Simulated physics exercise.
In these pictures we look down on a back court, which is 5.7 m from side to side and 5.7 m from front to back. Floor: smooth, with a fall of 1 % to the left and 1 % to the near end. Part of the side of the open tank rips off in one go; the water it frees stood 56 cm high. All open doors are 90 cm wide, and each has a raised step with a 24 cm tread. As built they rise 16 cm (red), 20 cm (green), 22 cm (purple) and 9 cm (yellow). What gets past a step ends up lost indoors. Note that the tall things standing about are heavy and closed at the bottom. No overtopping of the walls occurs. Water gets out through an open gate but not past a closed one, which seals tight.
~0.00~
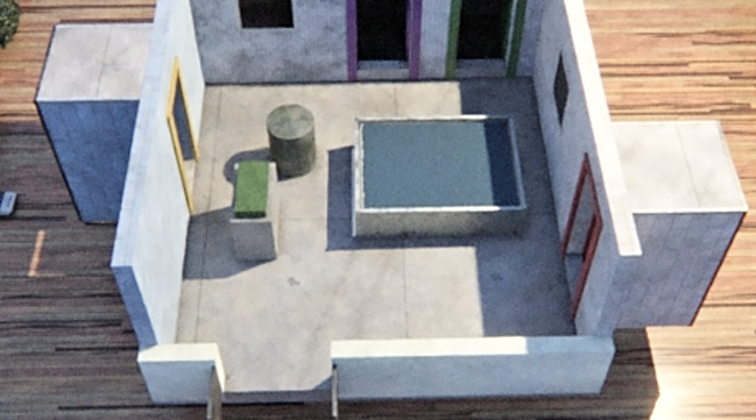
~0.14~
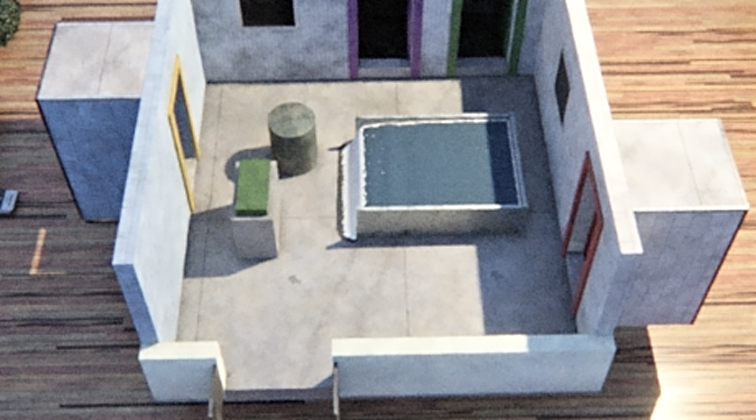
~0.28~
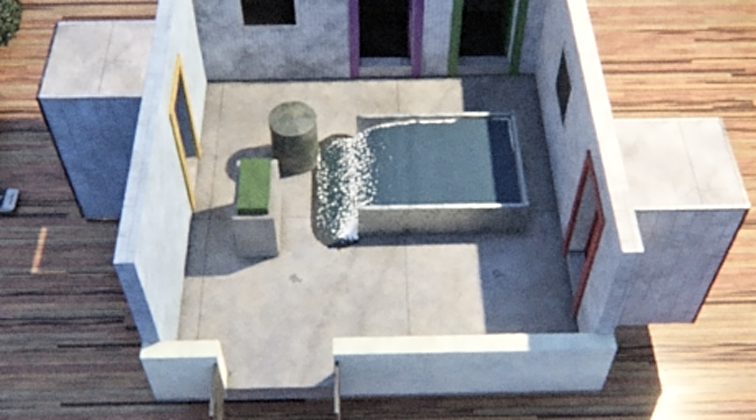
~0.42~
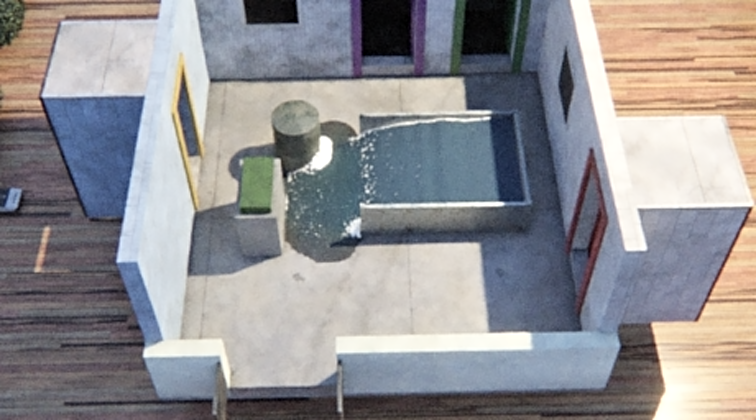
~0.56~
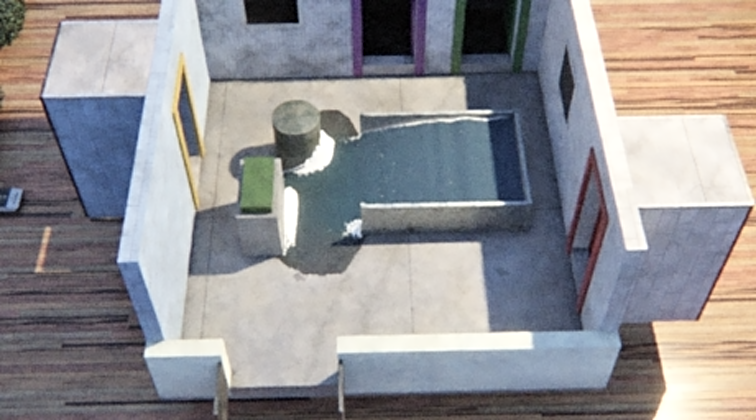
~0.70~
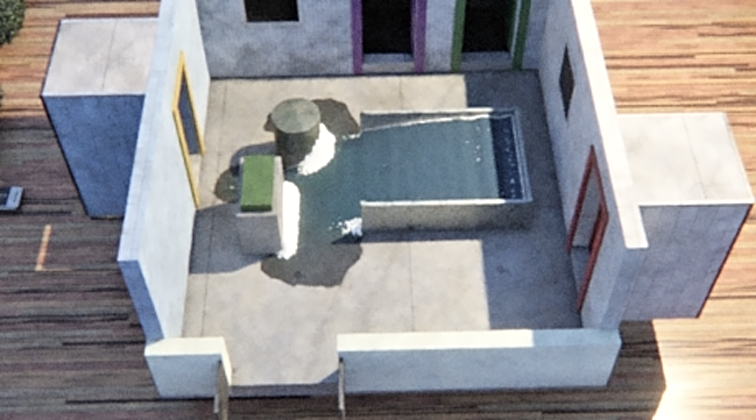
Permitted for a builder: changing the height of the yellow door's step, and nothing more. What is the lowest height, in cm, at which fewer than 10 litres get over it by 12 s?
25 cm.
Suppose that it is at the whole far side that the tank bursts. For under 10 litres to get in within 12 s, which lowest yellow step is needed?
Some 10.0 centimetres.
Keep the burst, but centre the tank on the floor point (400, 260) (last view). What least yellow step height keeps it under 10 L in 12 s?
About 7.0 centimetres.
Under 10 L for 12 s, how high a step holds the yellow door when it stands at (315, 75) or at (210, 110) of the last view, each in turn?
About 15 cm for the first and 20 cm for the second.
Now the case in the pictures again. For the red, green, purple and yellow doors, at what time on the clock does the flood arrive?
Red at 4.5 s, green at 3.2 s, purple at 1.8 s and yellow at 0.8 s.
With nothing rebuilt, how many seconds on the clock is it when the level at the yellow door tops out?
Crest at t of about 3.8 s.
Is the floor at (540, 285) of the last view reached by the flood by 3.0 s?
At that moment it's not yet touched.
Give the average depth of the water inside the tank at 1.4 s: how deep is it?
Average depth: Approx. 34 cm.
After 1.4 s water covers 30 % of the floor, deepest (43 cm) near (289, 203); 14 cm at the yellow door, 29 litres in over its 9 cm step.
After 3.0 s water covers 60 % of the floor, deepest (26 cm) near (289, 212); 17 cm at the yellow door, 184 litres in over its 9 cm step.
After 12.0 s water covers 100 % of the floor, deepest (10 cm) near (178, 371); 7 cm at the yellow door, 276 litres in over its 9 cm step.
At the yellow door as built, the water arrived by 0.9 s and peaked near 18 cm at 3.8 s.
With a step of 21 cm, 38 litres would have come in within the 12 s; with 28.5 cm, 1 litre. So under 10 litres takes about 25 cm.
